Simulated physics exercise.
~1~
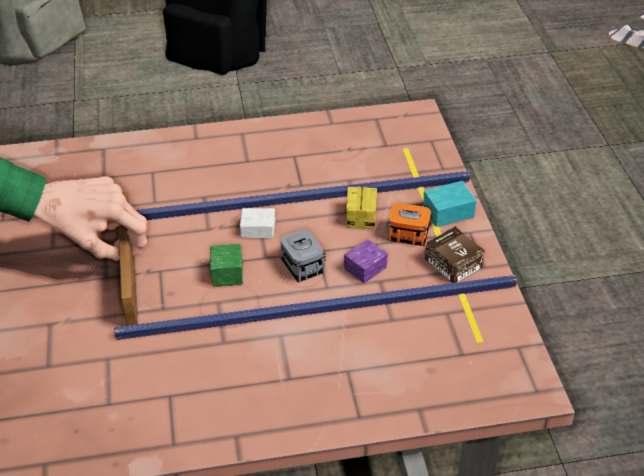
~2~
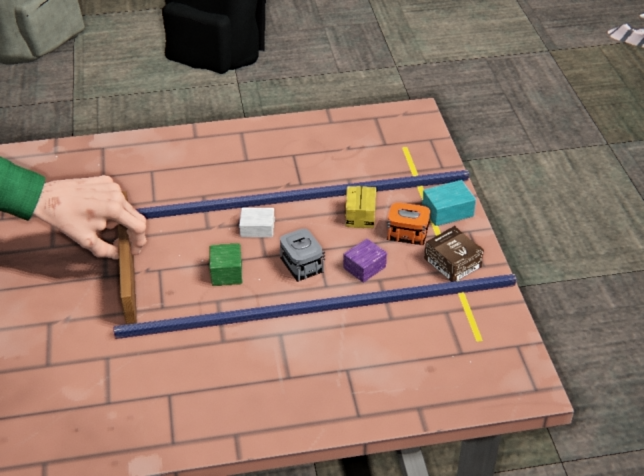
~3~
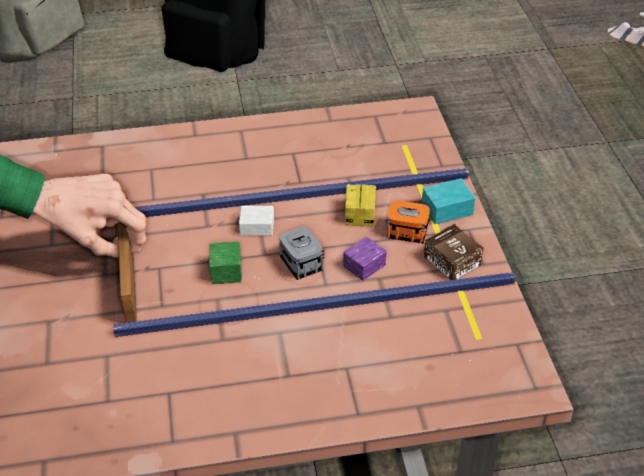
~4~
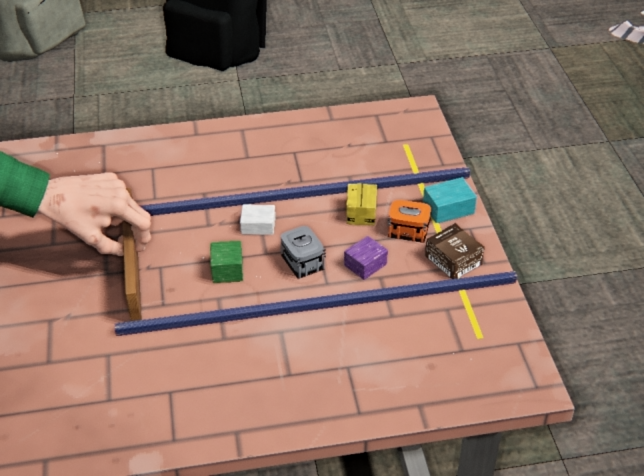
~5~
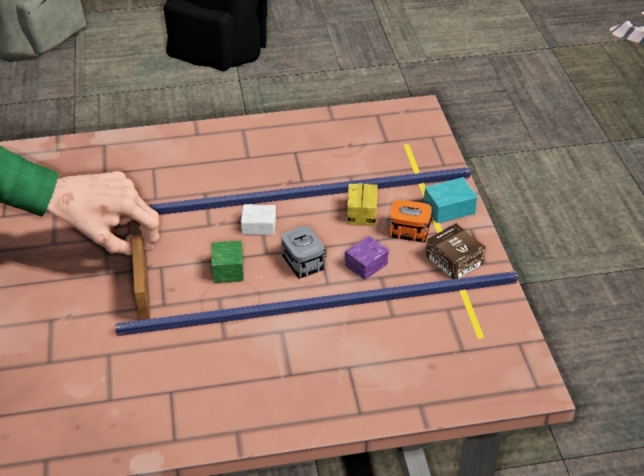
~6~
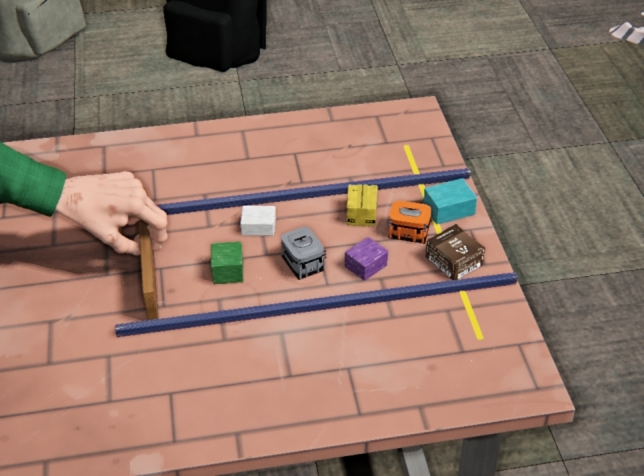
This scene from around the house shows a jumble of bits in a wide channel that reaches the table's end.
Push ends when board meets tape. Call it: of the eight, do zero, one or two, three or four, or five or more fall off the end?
Three or four fall off.
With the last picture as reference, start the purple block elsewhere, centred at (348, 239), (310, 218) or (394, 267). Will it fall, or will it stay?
Taking each place in turn, the object ends up off; keeps its place; keeps its place.
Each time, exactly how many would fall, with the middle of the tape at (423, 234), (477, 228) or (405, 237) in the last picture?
Going through each try, you'd get 2, 6 and 1.
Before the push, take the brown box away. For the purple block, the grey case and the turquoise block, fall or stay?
The purple block goes down; the grey case stays put; the turquoise block goes down.
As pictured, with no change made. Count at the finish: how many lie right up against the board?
Contact count: 2.
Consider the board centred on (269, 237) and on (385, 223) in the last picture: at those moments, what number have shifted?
It comes to 3 for the first spot, 8 for the other.
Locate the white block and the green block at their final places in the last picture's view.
Okay, so first (443, 195), and next (459, 234).
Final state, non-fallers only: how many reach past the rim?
Expected count: 3.
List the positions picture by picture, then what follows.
Turquoise block (449, 204); brown box (455, 255); orange case (409, 224); board (127, 258); tape (439, 235), in the first frame.
Brown box (454, 254); board (127, 257), in the second frame.
Orange case (408, 222); white block (257, 221), in the third frame.
Turquoise block (450, 201); yellow box (362, 204), in the fourth frame.
Brown box (455, 251); green block (228, 262), in the fifth frame.
Turquoise block (450, 201); brown box (455, 252); orange case (410, 222); board (148, 252); tape (439, 232), in the sixth frame.
Soon after, none off yet; turquoise block at rest near (450, 201); brown box at rest near (455, 252); orange case at rest near (410, 222).
After that, none off yet; turquoise block displaced about its own width near (473, 192); brown box tilting a little near (521, 250); orange case displaced about its own width near (450, 214).
In the end, the number that fall off is three or four; gone, purple block, brown box and turquoise block.
